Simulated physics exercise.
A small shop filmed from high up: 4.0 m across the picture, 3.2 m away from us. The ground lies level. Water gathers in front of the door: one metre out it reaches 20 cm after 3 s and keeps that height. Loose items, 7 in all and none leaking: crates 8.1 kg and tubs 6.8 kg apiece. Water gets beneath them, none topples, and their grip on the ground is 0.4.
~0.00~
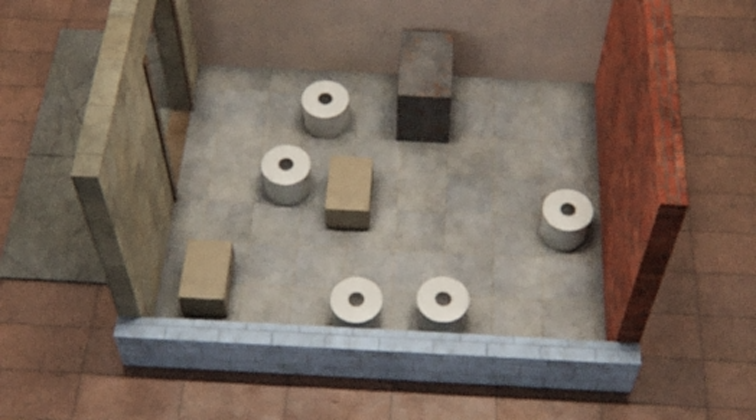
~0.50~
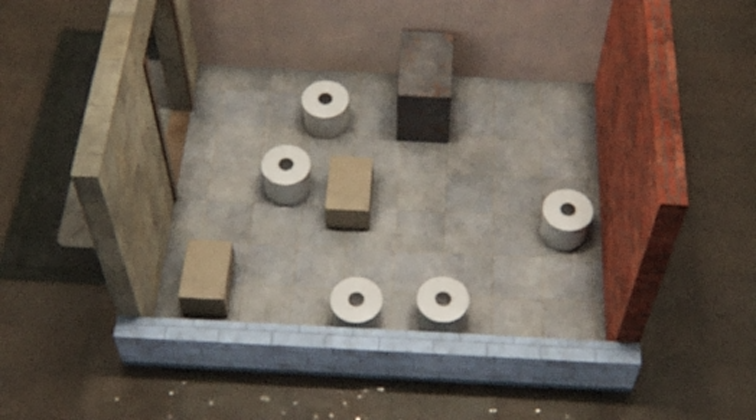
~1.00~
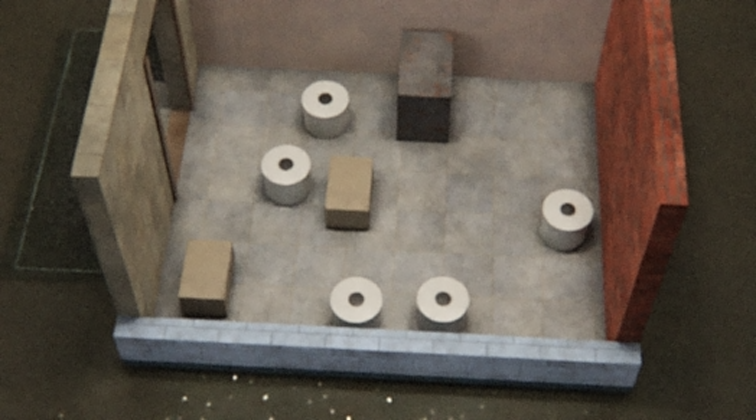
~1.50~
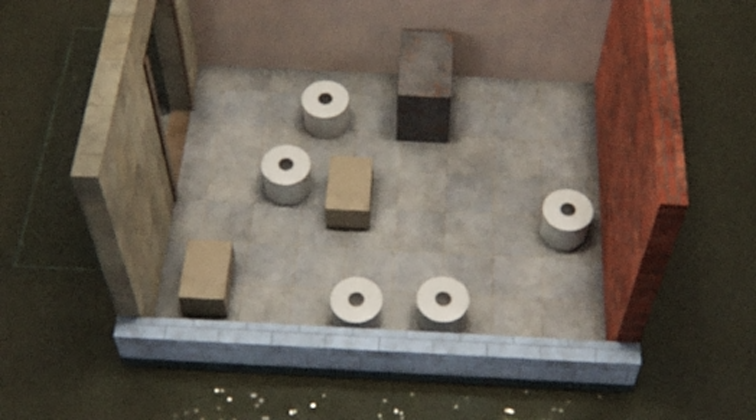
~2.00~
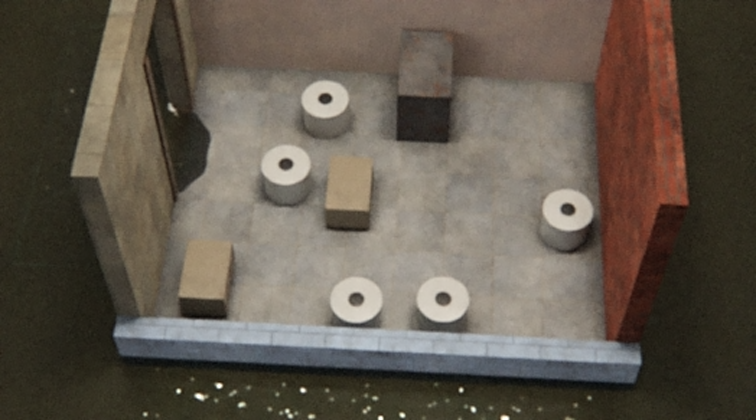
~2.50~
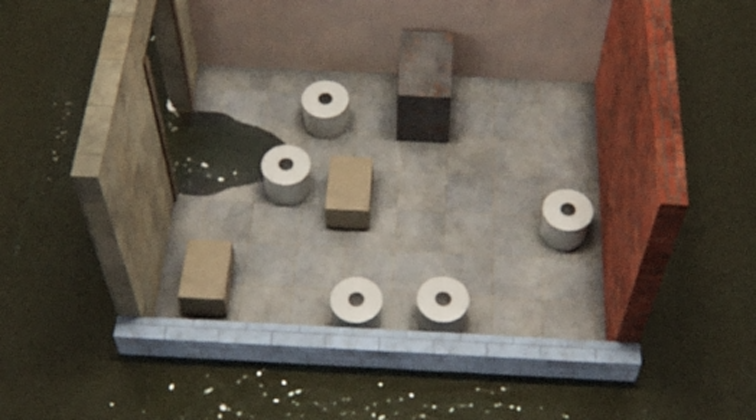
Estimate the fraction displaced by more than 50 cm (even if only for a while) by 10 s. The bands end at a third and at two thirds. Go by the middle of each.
That comes to at least two thirds.
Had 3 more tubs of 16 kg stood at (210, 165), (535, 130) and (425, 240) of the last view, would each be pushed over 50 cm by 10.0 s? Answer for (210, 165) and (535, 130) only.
In that order: Over, less.
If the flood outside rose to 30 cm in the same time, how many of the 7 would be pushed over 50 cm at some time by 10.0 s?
Then 7.
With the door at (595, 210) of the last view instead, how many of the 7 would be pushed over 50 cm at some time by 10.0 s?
Then 5.
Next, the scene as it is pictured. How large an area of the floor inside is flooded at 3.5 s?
Some 3.5 m2.
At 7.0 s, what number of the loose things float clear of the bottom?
I count 6.
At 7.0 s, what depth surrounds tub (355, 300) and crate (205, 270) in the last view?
Roughly 7 and 2 cm.
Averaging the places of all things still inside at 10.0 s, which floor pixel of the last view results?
Near (491, 267).
After 3.5 s 0 of 7 are over 50 cm from their spots; 0 afloat.
After 4.5 s 2 of 7 are over 50 cm from their spots; 2 afloat.
After 7.0 s 4 of 7 are over 50 cm from their spots; 6 afloat.
After 10.0 s 6 of 7 are over 50 cm from their spots, and 6 have been at some point; 6 afloat.
